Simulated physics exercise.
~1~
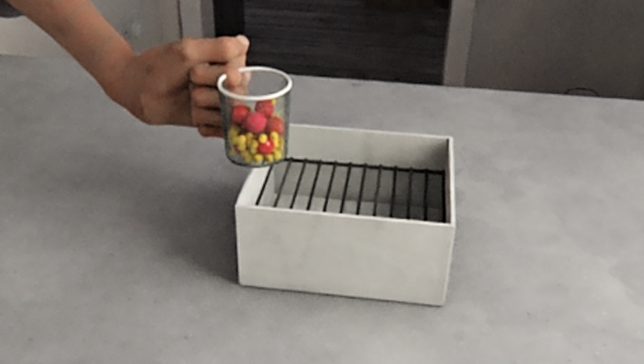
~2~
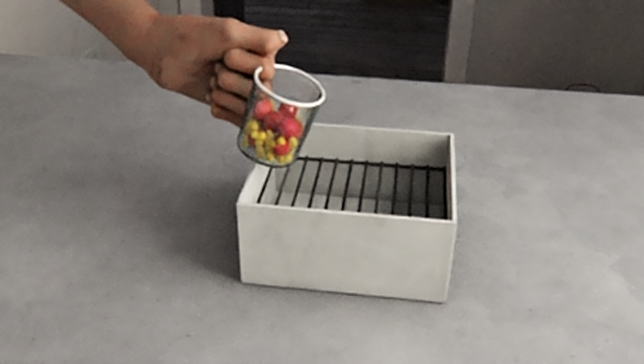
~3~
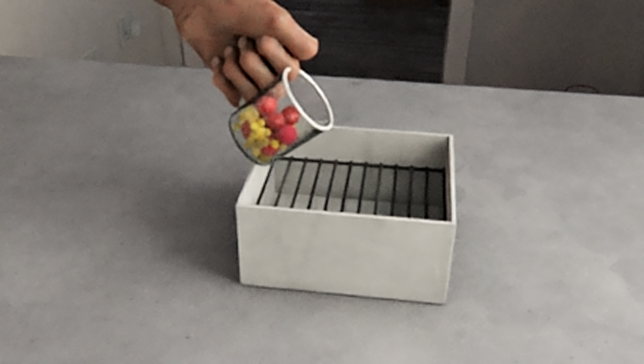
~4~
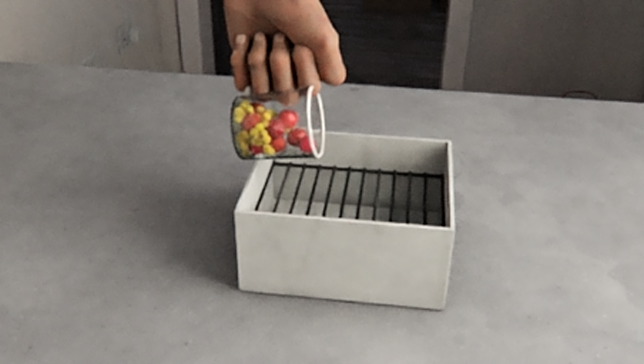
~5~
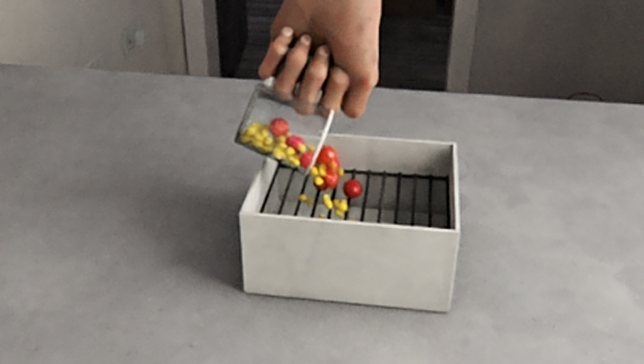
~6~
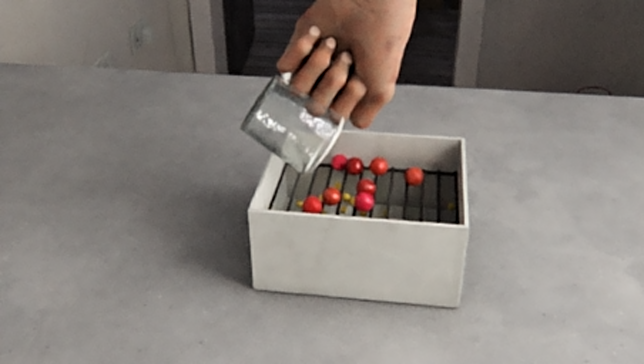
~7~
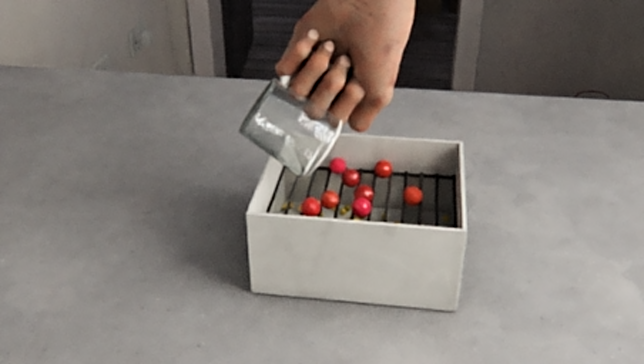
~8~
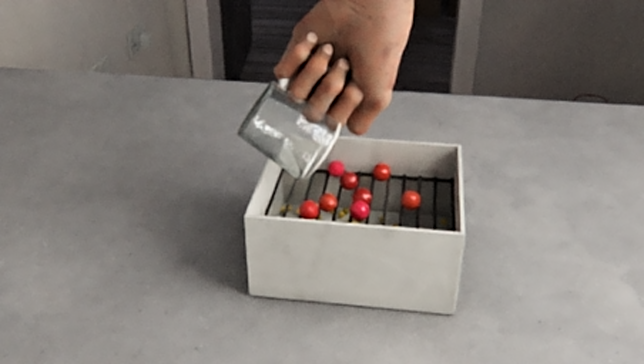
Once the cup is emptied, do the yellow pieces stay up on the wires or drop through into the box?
The yellow pieces drop through the wires into the box. Only the red balls are held on top of the rack.
